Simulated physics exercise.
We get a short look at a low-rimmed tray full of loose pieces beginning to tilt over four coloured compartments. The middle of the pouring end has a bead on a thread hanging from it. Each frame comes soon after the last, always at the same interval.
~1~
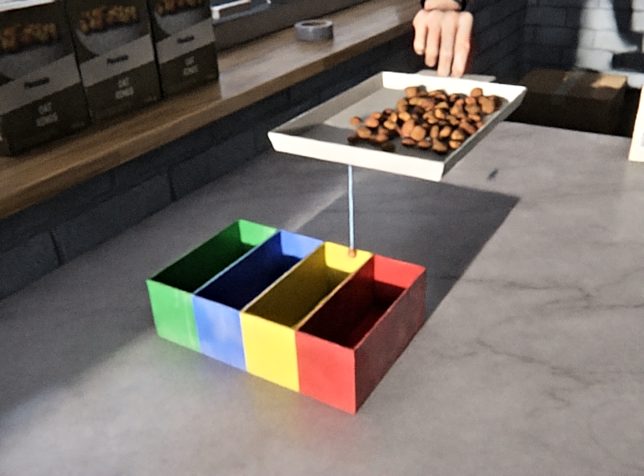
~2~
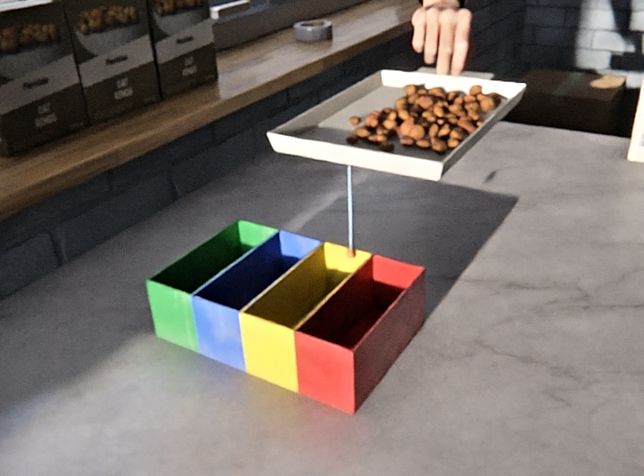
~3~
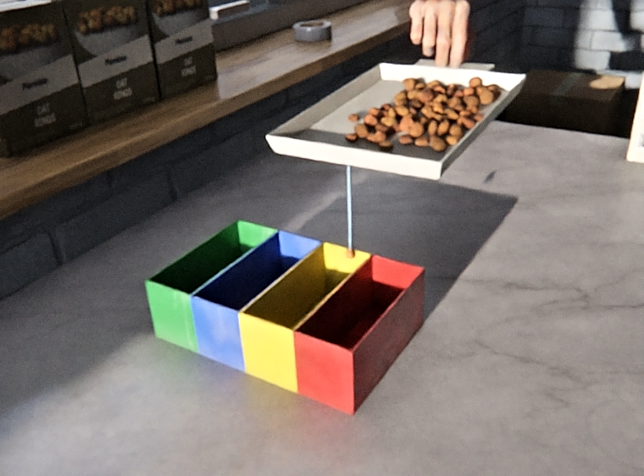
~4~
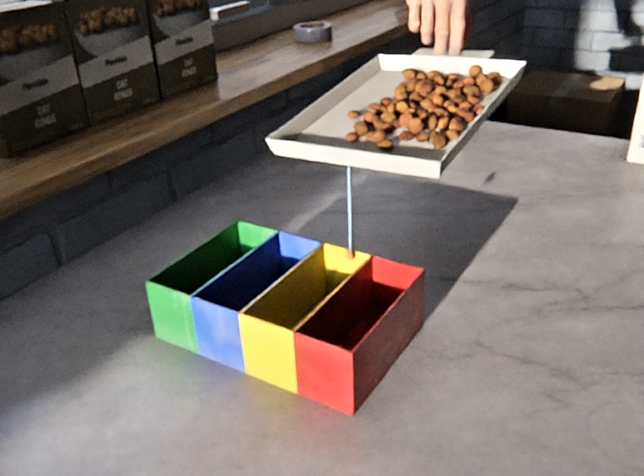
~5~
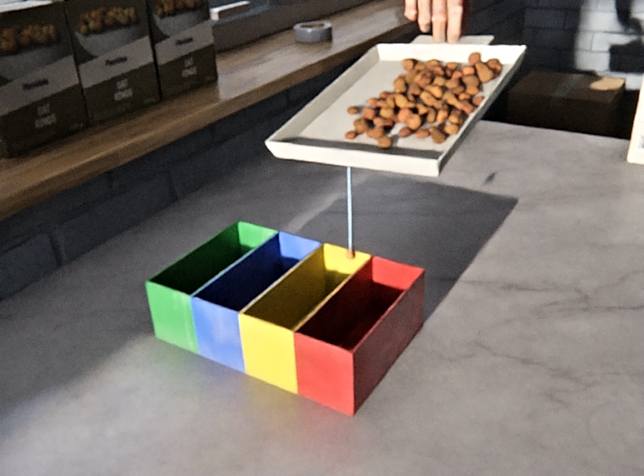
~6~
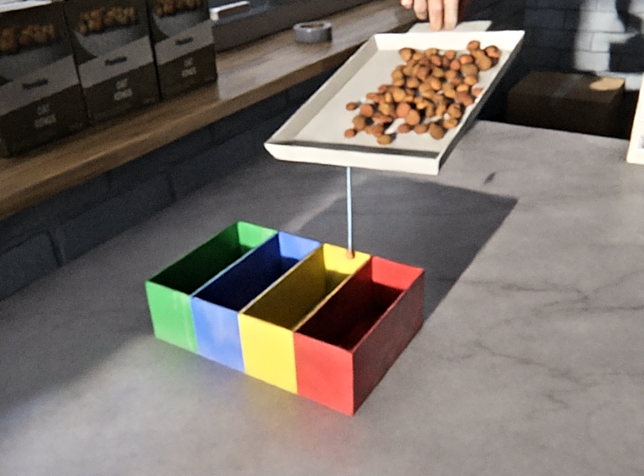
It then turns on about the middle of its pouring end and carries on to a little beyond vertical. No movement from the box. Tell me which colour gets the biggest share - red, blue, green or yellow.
The biggest share goes to blue.
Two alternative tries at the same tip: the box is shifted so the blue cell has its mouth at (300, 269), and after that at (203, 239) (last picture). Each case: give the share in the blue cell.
In turn 50 and 0 in a hundred.
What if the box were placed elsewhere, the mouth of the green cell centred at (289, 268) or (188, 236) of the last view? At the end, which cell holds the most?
Try one: The cell in green; try two: The cell in yellow.
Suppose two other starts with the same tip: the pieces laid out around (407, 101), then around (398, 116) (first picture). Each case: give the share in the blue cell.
Close to 70 %, followed by close to 60 %.
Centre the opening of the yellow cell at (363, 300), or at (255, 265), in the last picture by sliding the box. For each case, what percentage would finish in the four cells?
Around 100 percent the first time, around 100 percent the second.
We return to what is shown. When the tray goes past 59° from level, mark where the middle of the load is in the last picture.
Roughly (315, 141).
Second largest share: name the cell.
Second place: That yellow cell.
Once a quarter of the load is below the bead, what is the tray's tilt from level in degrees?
That would be about 80 degrees from level.
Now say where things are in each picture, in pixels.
In the first picture, corners of the pouring end at (275, 132) and (440, 161), level; middle of the load at (430, 117), bits of dog kibble; bead on its thread at (352, 253); green cell at (174, 310); blue cell at (220, 327); yellow cell at (270, 346); red cell at (325, 366).
In the second picture, corners of the pouring end at (274, 133) and (439, 161), level; middle of the load at (429, 115).
In the third picture, corners of the pouring end at (273, 135) and (437, 160), tipped barely, lowest at the left corner; middle of the load at (428, 110).
In the fourth picture, corners of the pouring end at (273, 138) and (436, 159), tipped a little, lowest at the left corner; middle of the load at (428, 103).
In the fifth picture, corners of the pouring end at (272, 140) and (435, 158), tipped a little, lowest at the left corner; middle of the load at (427, 95).
In the sixth picture, corners of the pouring end at (271, 142) and (434, 157), tipped clearly, lowest at the left corner; middle of the load at (426, 88); green cell at (172, 312); blue cell at (218, 329); yellow cell at (268, 347); red cell at (323, 368).
Soon, tray tipped steeply; nearly all on the tray; a stray few in the blue cell; a small part falling or outside the box.
A while on, tray tipped right over; a small part on the tray; about half in the blue cell; about a quarter in the yellow cell; a small part in the green cell; a stray few in the red cell; a small part falling or outside the box.
Towards the end, tray tipped past a quarter turn; about two thirds in the blue cell; about a quarter in the yellow cell; a small part in the green cell; a stray few in the red cell.
Finally, tray tipped past a quarter turn; about two thirds in the blue cell; about a quarter in the yellow cell; a small part in the green cell; a stray few in the red cell.
